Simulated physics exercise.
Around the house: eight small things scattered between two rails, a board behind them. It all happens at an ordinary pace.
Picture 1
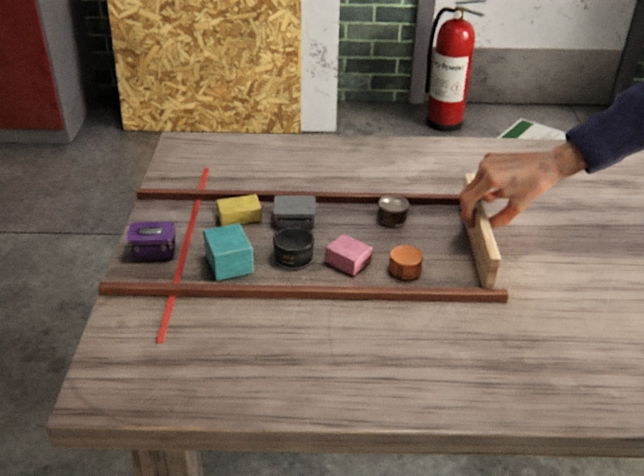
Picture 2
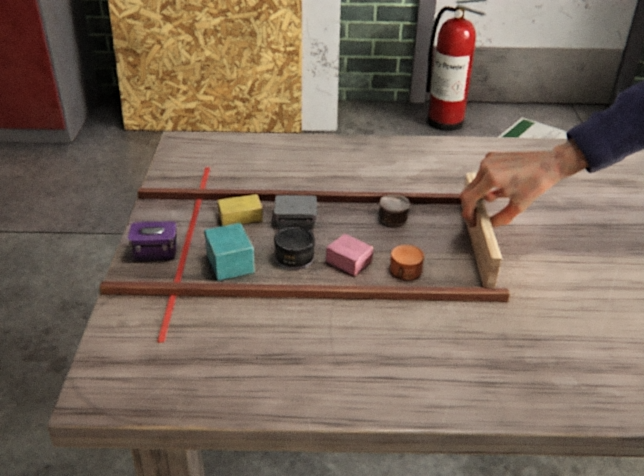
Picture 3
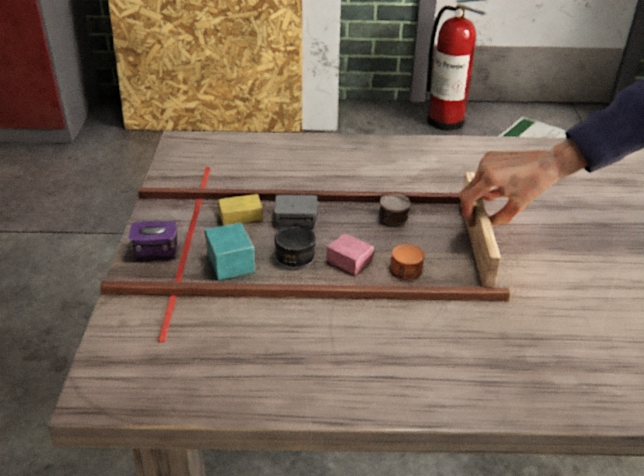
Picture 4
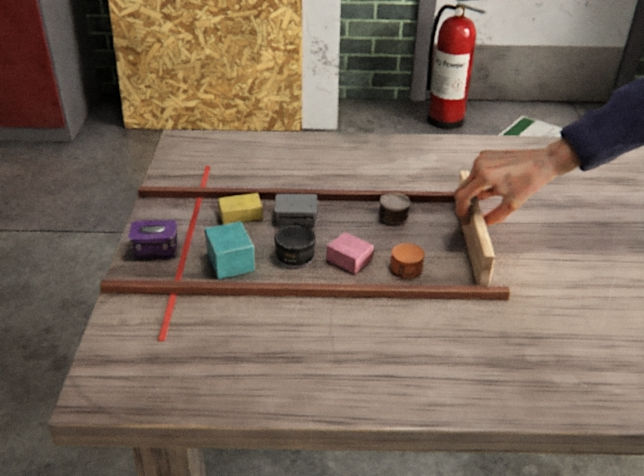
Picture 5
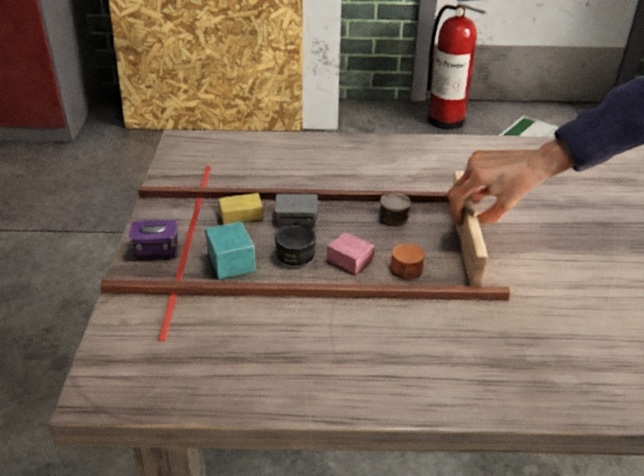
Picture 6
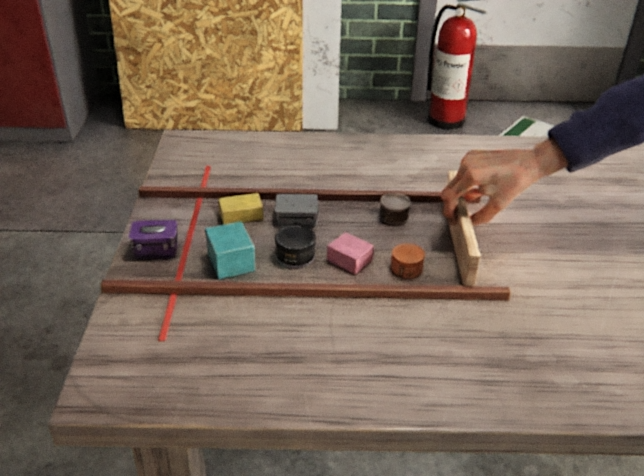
Hand sliding a wooden board slightly left between two rails on a table, the small boxes and tubs ahead staying still.
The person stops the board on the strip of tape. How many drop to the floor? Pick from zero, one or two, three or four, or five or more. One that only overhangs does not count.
Outcome: The number that fall off is one or two.
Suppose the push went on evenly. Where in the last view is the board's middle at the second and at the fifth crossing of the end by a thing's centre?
First at (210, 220), next at (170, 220).
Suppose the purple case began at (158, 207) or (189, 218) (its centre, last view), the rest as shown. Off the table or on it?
The purple case drops off; tumbles off.
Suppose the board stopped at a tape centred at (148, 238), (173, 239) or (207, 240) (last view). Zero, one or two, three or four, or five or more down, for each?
The falls would be at least five; one to two; either one or two.
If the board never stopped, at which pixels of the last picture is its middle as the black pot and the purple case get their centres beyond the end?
For the black pot at (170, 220), for the purple case at (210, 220).
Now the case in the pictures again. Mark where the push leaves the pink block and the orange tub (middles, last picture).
First (175, 231), then (165, 260).
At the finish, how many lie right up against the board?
That makes 3.
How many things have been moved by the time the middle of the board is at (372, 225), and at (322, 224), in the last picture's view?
4 and 7.
Soon after, none off yet; purple case at rest near (155, 240); turquoise block at rest near (230, 250); yellow block at rest near (241, 209).
After that, none off yet; purple case at rest near (155, 240); turquoise block displaced a little near (218, 251); yellow block displaced about its own width near (216, 209).
And then, none off yet; purple case displaced a little near (142, 237); turquoise block displaced about its own width near (181, 247); yellow block displaced well along near (152, 207).
In the end, the number that fall off is one or two; gone, yellow block and purple case.
